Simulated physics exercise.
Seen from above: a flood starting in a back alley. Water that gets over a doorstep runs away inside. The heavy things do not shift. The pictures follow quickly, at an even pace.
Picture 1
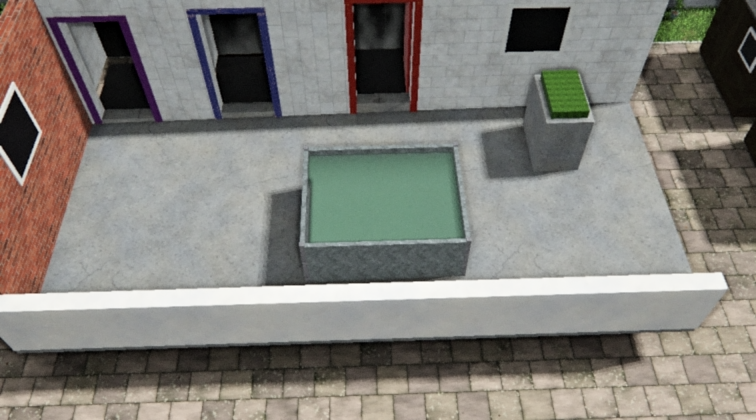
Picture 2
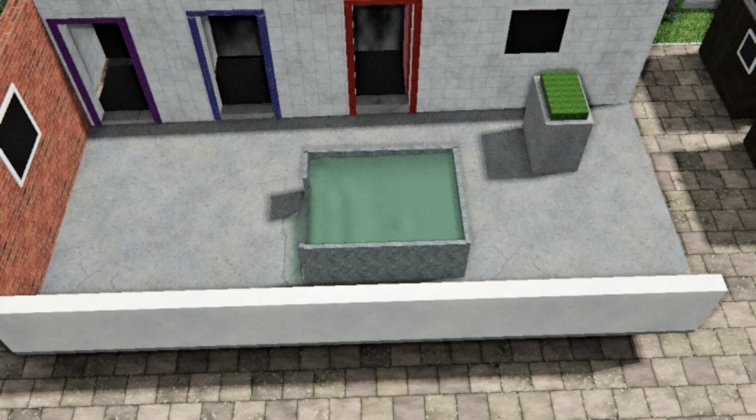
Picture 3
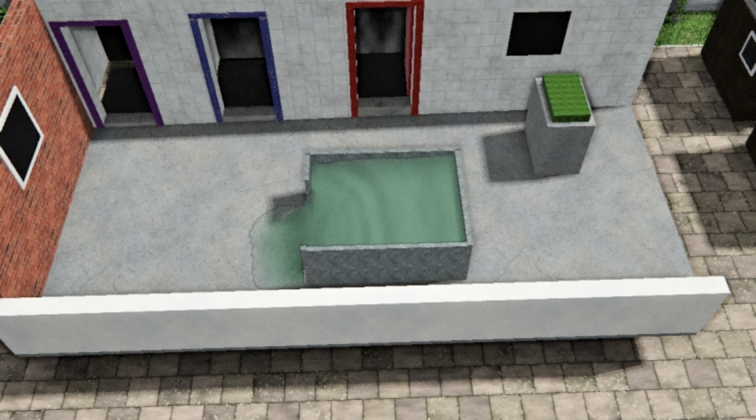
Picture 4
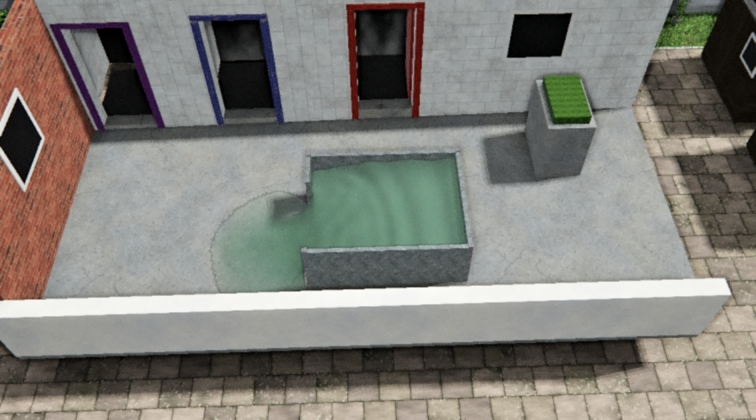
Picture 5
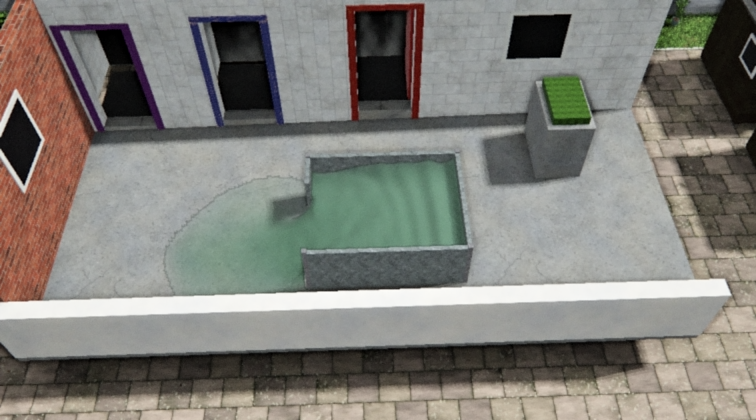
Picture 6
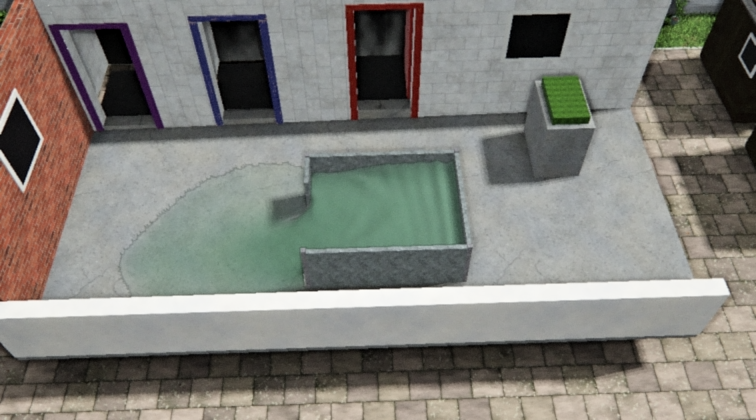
An open tank of green water sat still in a walled back alley, then its left side opened and water poured out, spreading steadily leftward across the grey ground in a widening, rounded pool.
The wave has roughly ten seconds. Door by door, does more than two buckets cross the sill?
One by one: The blue door holds within the limit; the red door holds within the limit; the purple door floods.
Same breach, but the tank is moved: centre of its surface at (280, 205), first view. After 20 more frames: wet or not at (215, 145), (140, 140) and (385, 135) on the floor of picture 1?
In turn: Awash, flooded, clear.
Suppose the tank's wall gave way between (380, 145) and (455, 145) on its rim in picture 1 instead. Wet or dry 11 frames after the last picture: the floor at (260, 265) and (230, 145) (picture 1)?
In that order: Free of water, under water.
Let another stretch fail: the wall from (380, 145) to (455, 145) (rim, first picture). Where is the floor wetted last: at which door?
That is the one in purple.
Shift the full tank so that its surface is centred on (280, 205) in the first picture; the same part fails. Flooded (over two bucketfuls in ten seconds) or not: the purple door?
Then: Purple goes over.
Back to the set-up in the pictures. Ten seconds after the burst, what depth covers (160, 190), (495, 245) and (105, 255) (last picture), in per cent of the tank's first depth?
In that order: 12, 2 and 12 per cent.
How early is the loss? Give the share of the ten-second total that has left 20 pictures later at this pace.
Near 25 in a hundred.
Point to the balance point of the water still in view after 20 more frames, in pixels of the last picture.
Roughly at (208, 228).
A moment on, water covers 35 % of the floor; the blue door not reached, the red door not reached, the purple door not reached.
Next, water covers 40 % of the floor; the blue door wet at the sill, nothing in, the red door not reached, the purple door wet at the sill, nothing in.
Then, water covers 40 % of the floor; the blue door wet at the sill, nothing in, the red door not reached, the purple door far over two buckets in.
Later, water covers 70 % of the floor; the blue door wet at the sill, nothing in, the red door wet at the sill, nothing in, the purple door far over two buckets in.
In the end, water covers 85 % of the floor; the blue door wet at the sill, nothing in, the red door wet at the sill, nothing in, the purple door far over two buckets in.
